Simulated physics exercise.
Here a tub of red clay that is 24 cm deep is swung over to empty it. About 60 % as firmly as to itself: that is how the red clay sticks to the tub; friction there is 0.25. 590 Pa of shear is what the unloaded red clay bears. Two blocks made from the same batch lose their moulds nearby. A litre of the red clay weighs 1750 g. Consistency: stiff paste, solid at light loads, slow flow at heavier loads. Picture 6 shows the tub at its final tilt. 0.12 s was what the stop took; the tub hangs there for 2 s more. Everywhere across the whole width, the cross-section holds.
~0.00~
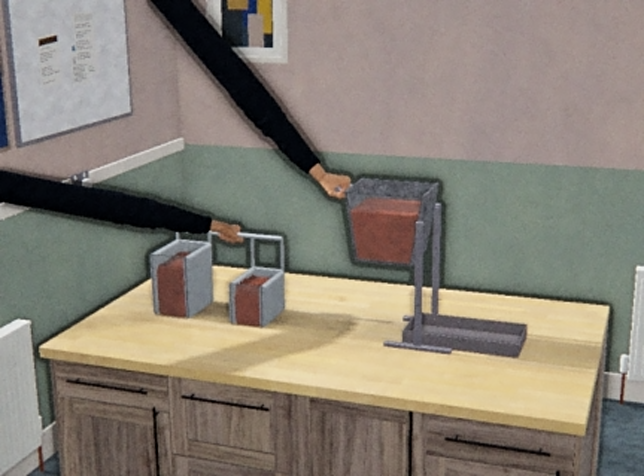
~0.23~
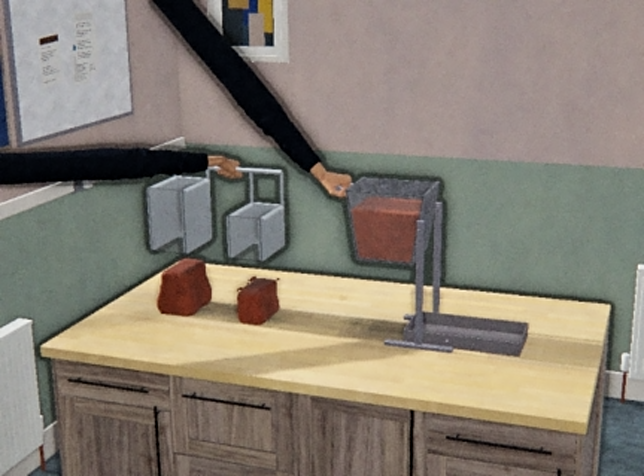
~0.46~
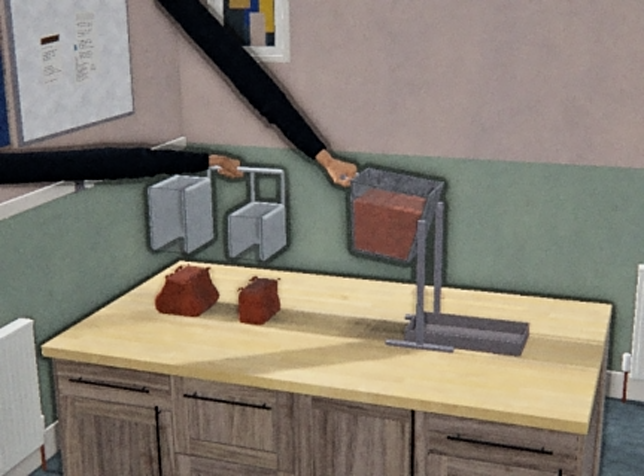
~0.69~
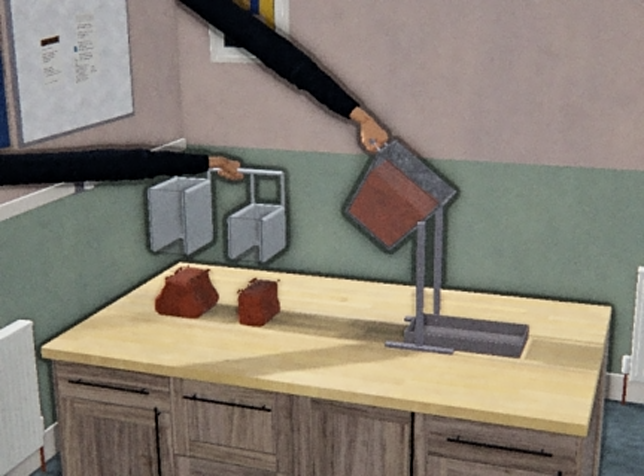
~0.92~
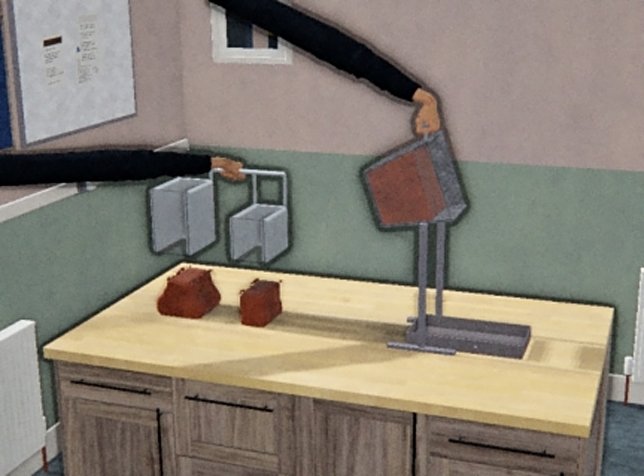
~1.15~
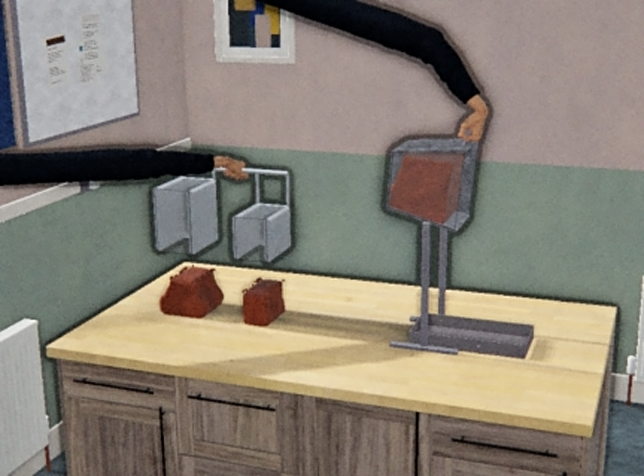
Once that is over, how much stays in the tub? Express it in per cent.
Some 36 percent stays.
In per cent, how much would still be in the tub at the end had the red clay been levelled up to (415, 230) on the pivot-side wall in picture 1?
Then roughly 55 %.
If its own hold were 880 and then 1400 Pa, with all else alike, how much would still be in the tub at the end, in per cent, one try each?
Try one gives 40 per cent, try two gives 100 per cent.
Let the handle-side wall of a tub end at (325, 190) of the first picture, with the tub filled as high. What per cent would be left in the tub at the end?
Remaining in tub at end: Approx. 35 %.
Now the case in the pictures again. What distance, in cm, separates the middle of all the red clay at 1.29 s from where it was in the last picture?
Close to 6 centimetres.
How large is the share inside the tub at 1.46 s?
Near 55 in a hundred.
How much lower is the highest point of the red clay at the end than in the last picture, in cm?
11 cm or so.
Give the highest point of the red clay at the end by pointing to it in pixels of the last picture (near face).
Looking at the last picture, I'd put it at about (413, 189).
By 1.29 s, the tub is at 95 degrees and holds 89 %.
By 1.46 s, the tub is at 95 degrees and holds 56 %.
By 1.63 s, the tub is at 95 degrees and holds 40 %.
By 1.80 s, the tub is at 95 degrees and holds 36 %.
By 3.15 s, at the end, the tub is at 95 degrees and holds 36 %.
